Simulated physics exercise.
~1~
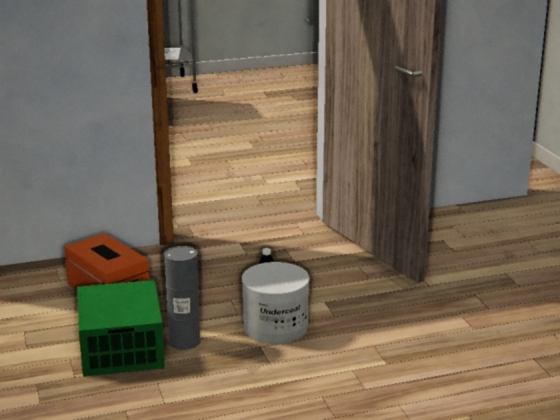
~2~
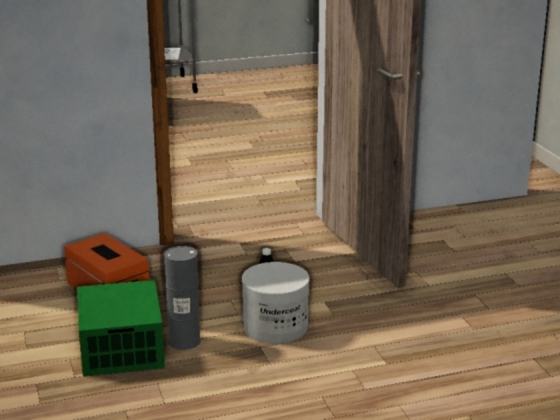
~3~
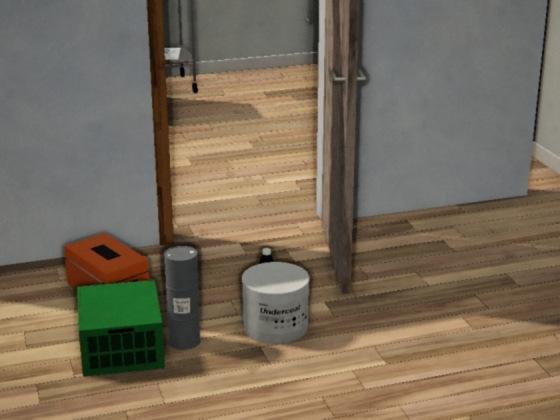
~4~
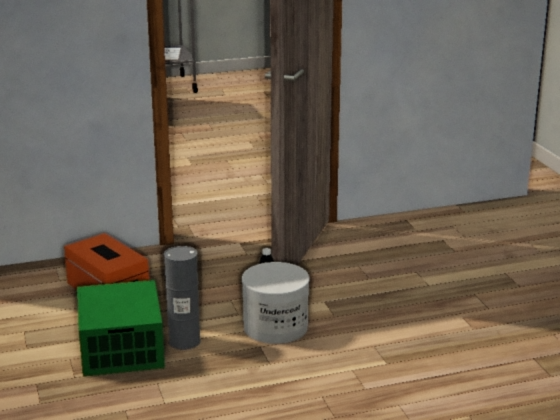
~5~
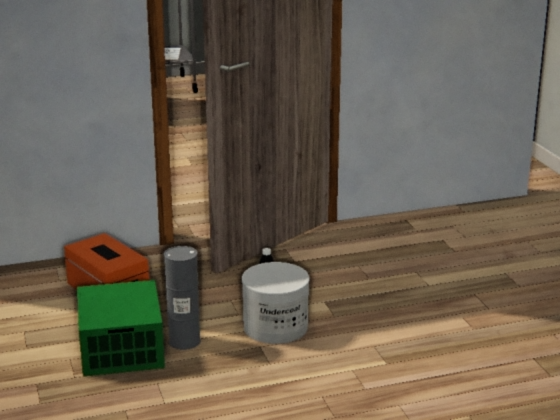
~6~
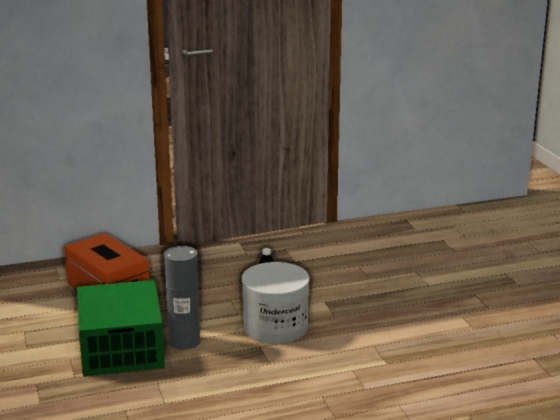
The open wooden door swings leftward past the white pail until it is almost shut.
